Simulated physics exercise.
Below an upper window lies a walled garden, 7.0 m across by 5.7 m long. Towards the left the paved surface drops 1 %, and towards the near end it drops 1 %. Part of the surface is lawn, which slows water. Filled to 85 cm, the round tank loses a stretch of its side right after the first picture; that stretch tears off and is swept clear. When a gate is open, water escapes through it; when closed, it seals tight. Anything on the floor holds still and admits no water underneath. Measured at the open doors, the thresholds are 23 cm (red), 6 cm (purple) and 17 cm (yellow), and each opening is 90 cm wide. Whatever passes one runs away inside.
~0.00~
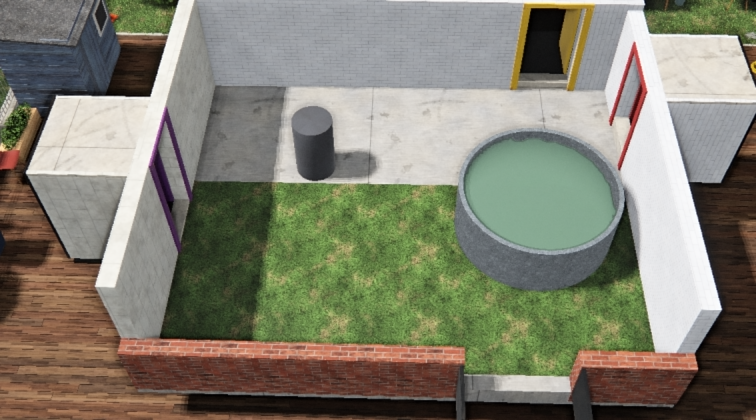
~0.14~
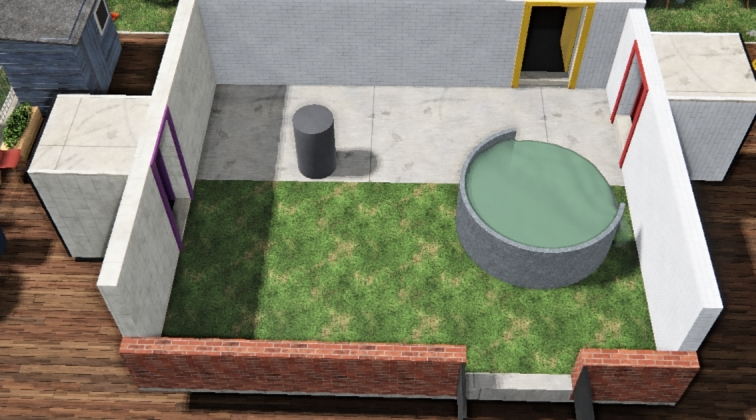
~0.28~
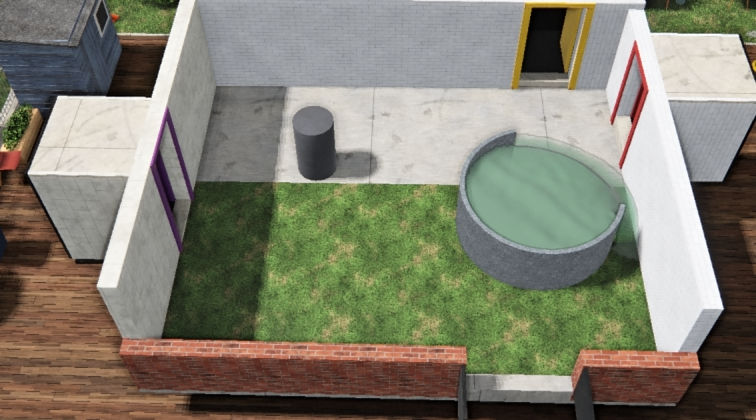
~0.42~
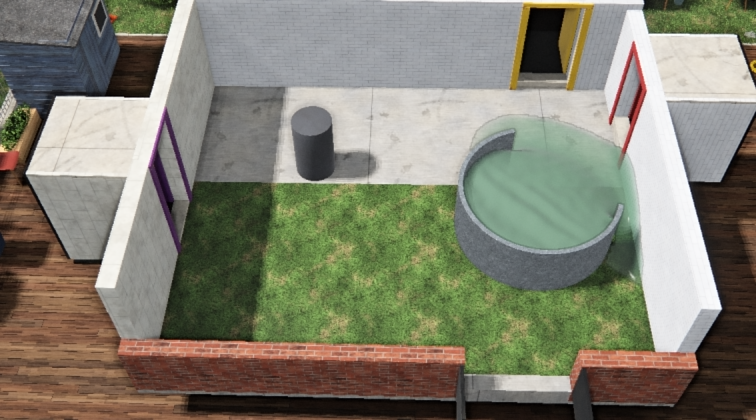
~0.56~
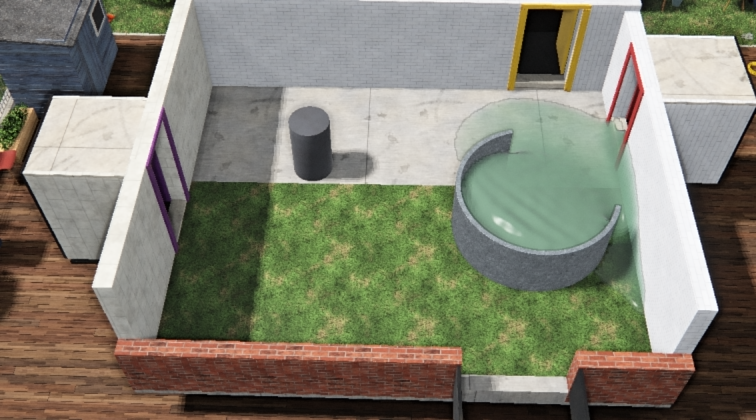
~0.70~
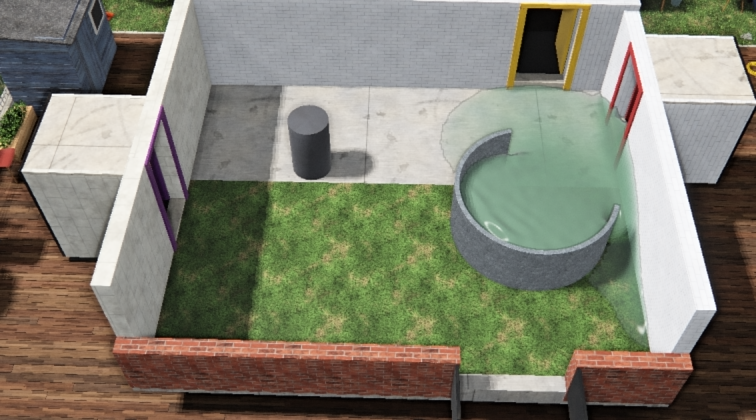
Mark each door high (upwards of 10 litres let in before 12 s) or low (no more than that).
Marks: Red door high, purple door high, yellow door high.
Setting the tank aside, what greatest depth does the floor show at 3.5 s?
It tops out at some 34 cm.
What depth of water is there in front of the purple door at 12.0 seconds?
Some 11.5 centimetres of depth.
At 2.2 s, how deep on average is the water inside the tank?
Around 27 cm on average.
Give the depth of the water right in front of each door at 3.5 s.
Red 21 cm, purple 0 cm, yellow 23 cm.
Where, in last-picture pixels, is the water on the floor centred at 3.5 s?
The water is centred near (484, 174).
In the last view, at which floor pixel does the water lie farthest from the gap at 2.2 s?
I'd put it near pixel (291, 88) of the last picture.
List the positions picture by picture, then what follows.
The round tank at (540, 191) is whole and still, 85 cm deep, in the first picture.
Water pours out at (582, 175) and has run 1.3 m, to (620, 243); deepest outside 40 cm, 85 cm at the round tank's back, in the second picture.
Water pours out at (582, 176) and has run 1.6 m, to (499, 142); deepest outside 48 cm, 85 cm at the round tank's back, in the third picture.
Water pours out at (579, 179) and has run 2.0 m, to (641, 281); deepest outside 68 cm, 85 cm at the round tank's back, in the fourth picture.
Water pours out at (577, 181) and has run 2.4 m, to (643, 310); deepest outside 89 cm, 77 cm at the round tank's back, in the fifth picture.
Water pours out at (575, 180) and has run 2.9 m, to (648, 343); deepest outside 105 cm, 65 cm at the round tank's back, in the sixth picture.
After 1.4 s water covers 25 % of the floor and is deepest (72 cm) near (603, 107); red door 37 cm at the sill, 29 L in, purple door not reached, yellow door 50 cm at the sill, 60 L in.
After 2.2 s water covers 35 % of the floor and is deepest (48 cm) near (520, 91); red door 35 cm at the sill, 69 L in, purple door not reached, yellow door 44 cm at the sill, 244 L in.
After 3.5 s water covers 65 % of the floor and is deepest (34 cm) near (212, 86); red door 21 cm at the sill, 104 L in, purple door not reached, yellow door 23 cm at the sill, 358 L in.
After 7.0 s water covers 100 % of the floor and is deepest (16 cm) near (150, 365); red door 9 cm at the sill, 105 L in, purple door 9 cm at the sill, 10 L in, yellow door 7 cm at the sill, 367 L in.
After 12.0 s water covers 100 % of the floor and is deepest (14 cm) near (150, 365); red door 5 cm at the sill, 105 L in, purple door 12 cm at the sill, 42 L in, yellow door 5 cm at the sill, 367 L in.
